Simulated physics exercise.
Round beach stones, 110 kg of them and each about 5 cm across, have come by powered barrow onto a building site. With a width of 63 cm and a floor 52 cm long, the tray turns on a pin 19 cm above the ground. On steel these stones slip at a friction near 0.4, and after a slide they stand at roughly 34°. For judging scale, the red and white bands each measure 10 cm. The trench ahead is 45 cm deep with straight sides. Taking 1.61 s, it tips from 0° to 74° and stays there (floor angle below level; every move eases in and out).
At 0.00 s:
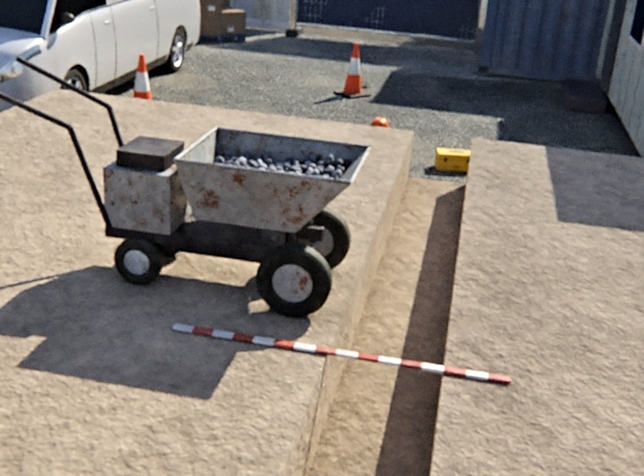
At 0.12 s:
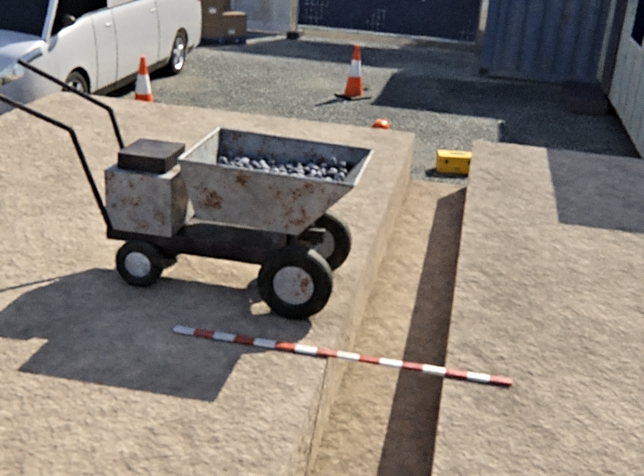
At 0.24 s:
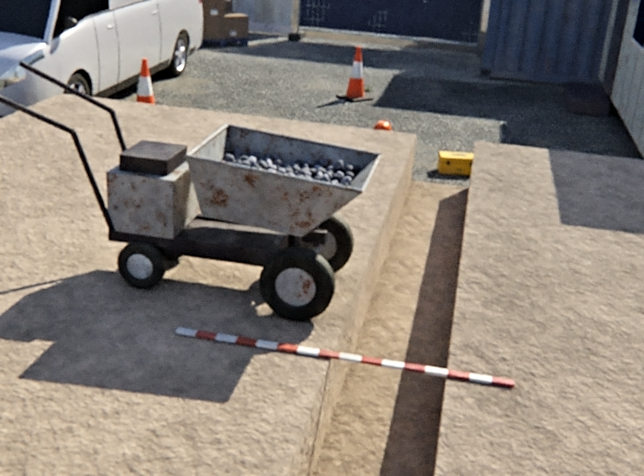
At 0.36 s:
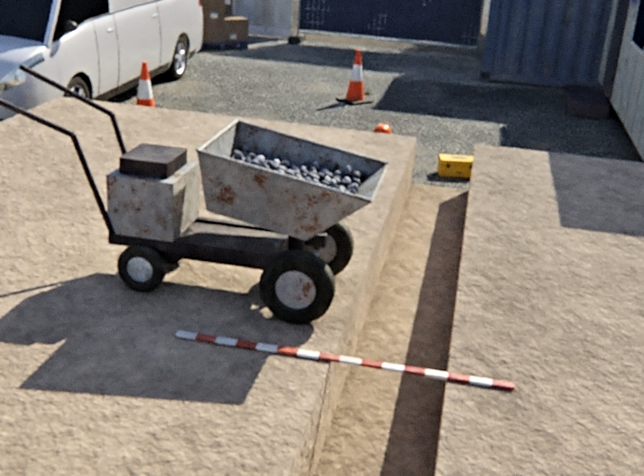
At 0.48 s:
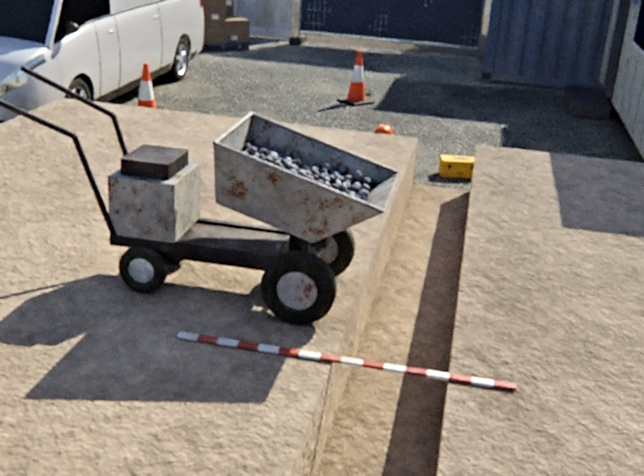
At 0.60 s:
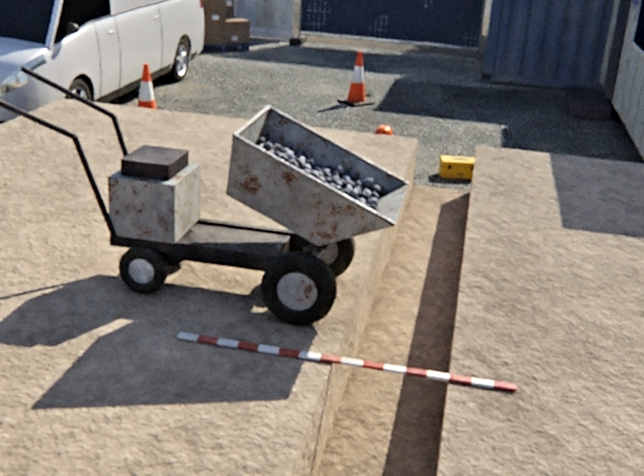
A rusty grey tray of round stones on a powered barrow tilting steadily down to the right beside a straight-sided trench.
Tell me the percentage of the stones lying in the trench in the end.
Close to 61 %.
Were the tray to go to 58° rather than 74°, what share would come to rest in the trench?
Roughly 60% would end there.
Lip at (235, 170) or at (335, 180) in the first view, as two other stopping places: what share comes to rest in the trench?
65 and 90 %.
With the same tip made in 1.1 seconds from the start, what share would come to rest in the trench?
Roughly 55 per cent.
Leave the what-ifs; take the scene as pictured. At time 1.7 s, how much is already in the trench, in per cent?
Roughly 35 percent of the load.
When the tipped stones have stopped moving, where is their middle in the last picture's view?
(437, 379).
After 1.2 s the floor is at 63°; 100 % in the tray; the foremost stones are at (430, 273).
After 1.7 s the floor is at 74°; 34 % in the tray, 36 % in the trench, 30 % past the trench; the foremost stones are at (550, 334).
After 2.1 s the floor is at 74°; 6 % in the tray, 54 % in the trench, 39 % past the trench; the foremost stones are at (619, 353).
After 4.0 s the floor is at 74°; 0 % in the tray, 61 % in the trench, 39 % past the trench; the foremost stones are past the picture's edge.
